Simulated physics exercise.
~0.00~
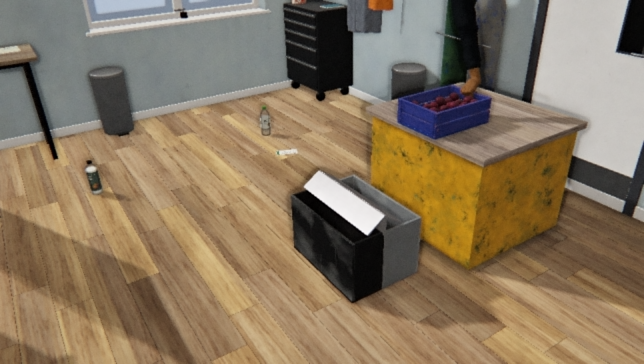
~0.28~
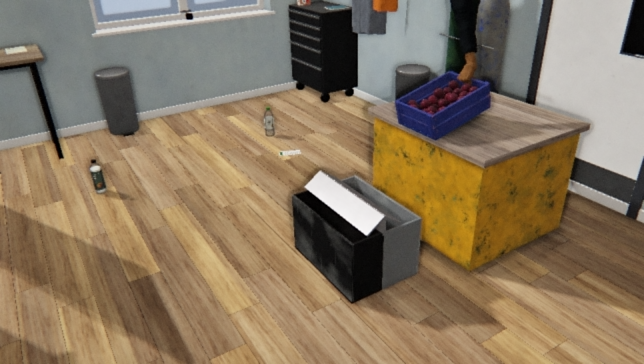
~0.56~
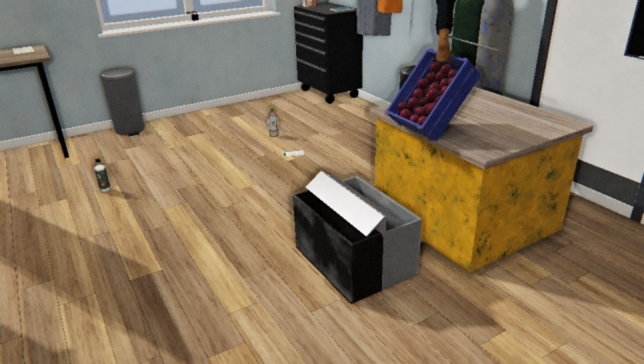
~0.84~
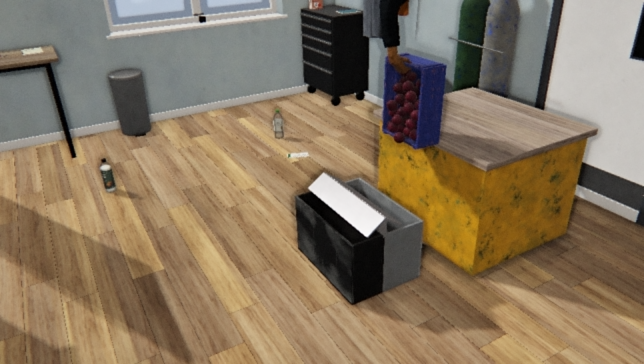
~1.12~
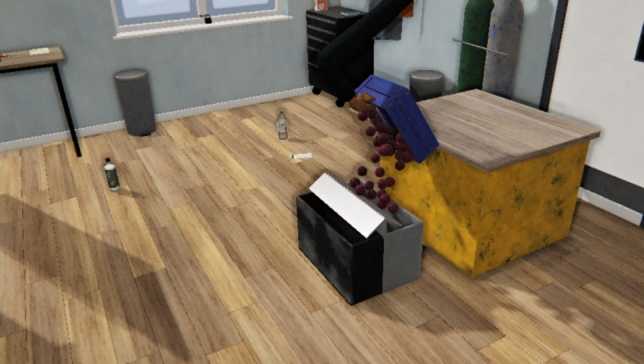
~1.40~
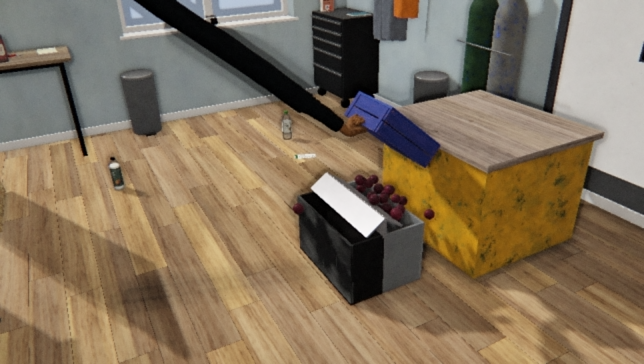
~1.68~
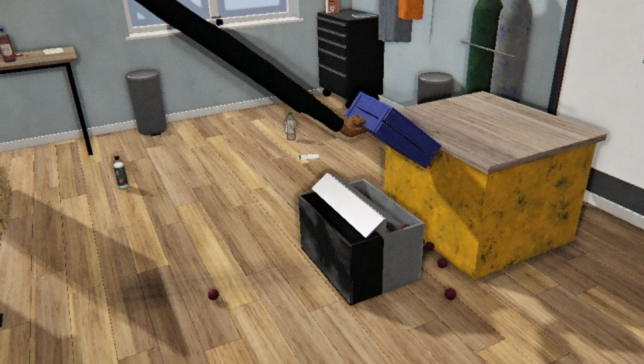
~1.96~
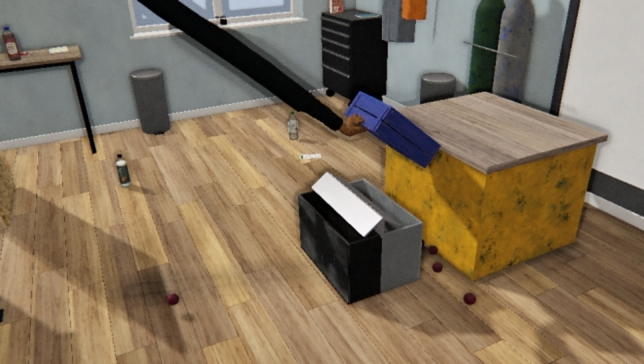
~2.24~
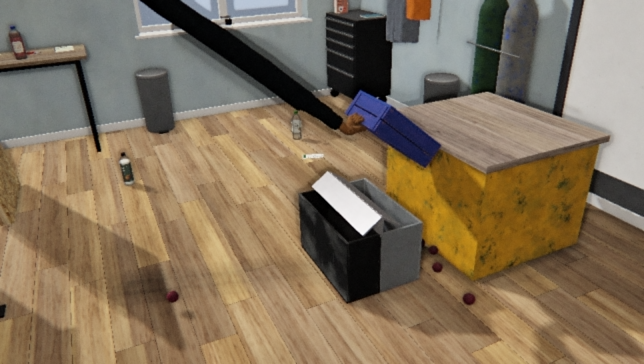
A blue crate tips over the bench edge, spilling red onions mostly into the grey trough.
